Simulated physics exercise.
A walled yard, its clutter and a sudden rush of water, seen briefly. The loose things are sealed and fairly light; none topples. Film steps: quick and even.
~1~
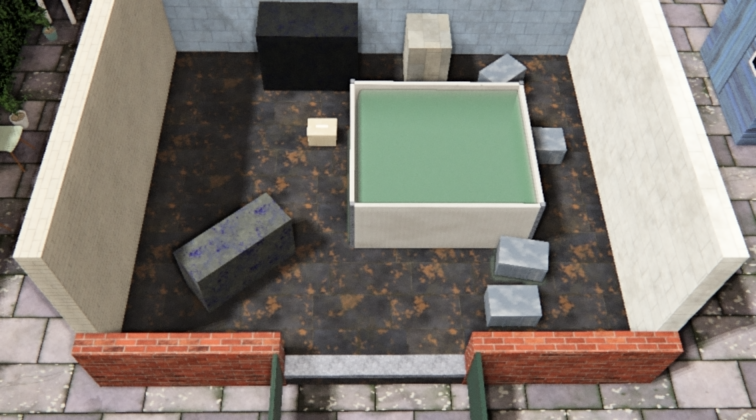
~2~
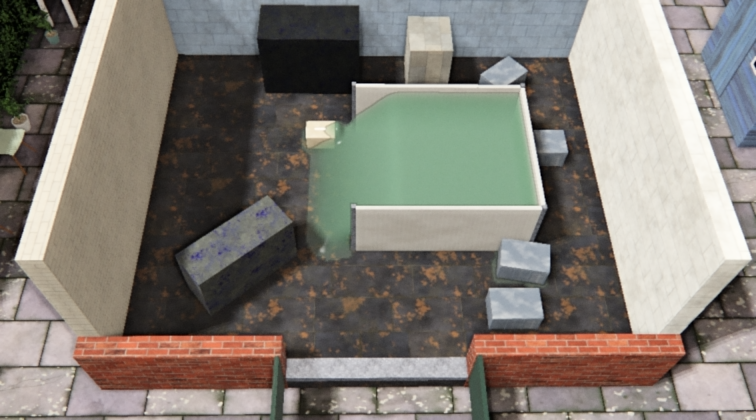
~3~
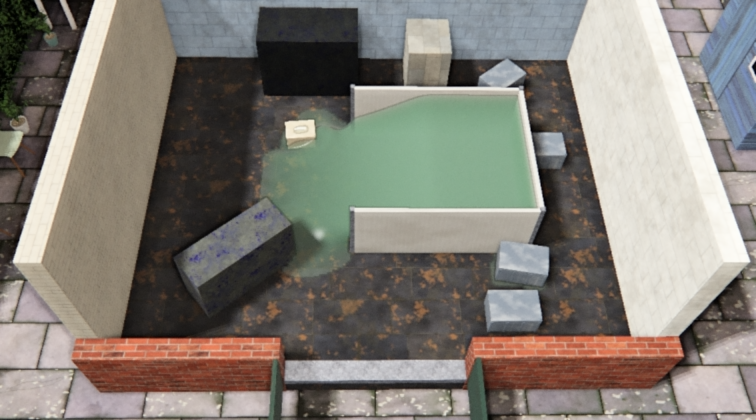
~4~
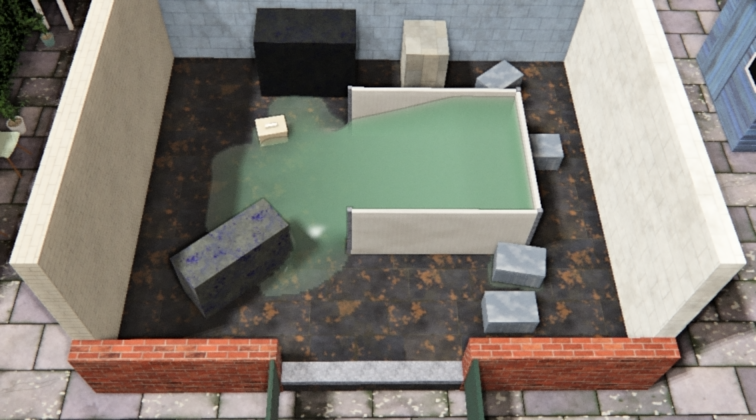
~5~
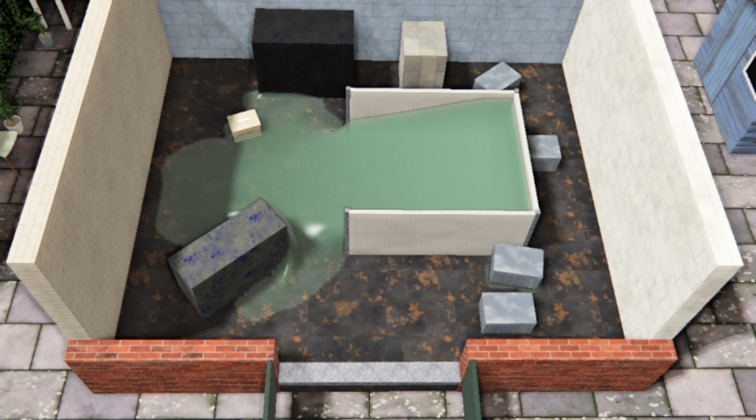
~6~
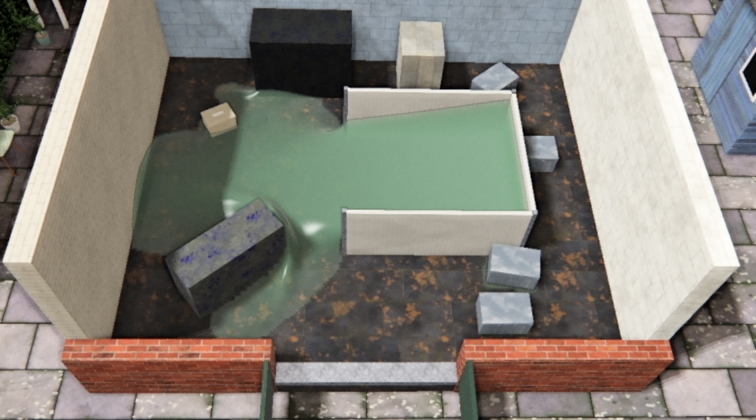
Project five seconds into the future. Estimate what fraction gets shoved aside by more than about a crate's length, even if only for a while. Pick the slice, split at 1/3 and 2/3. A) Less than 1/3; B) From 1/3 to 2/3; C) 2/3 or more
The answer is B.
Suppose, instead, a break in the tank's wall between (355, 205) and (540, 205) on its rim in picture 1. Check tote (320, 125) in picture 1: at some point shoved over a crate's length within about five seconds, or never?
Recorded result: Full stretch not covered.
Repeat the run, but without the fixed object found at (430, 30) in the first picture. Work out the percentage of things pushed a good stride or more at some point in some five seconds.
I'd say near 40 out of every hundred.
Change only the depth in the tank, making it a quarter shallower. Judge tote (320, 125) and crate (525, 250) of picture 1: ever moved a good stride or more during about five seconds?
Order as asked - carried at least that far, never got there.
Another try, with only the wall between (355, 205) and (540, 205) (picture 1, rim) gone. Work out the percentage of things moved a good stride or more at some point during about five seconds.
I'd say around 80 per cent.
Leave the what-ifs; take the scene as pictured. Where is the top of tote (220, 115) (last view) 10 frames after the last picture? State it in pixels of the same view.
It should be around (243, 52).
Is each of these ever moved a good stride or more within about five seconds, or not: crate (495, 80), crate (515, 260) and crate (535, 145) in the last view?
Never got far, went a long way, never got far.
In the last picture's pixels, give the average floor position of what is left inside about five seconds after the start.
Around pixel (489, 200).
A moment on, 1 of 5 are well off their spots; 0 afloat.
Next, 1 of 5 are well off their spots; 1 afloat.
Later, 1 of 5 are well off their spots; 1 afloat.
In the end, 2 of 5 are well off their spots, and 2 have been at some point; 1 afloat.
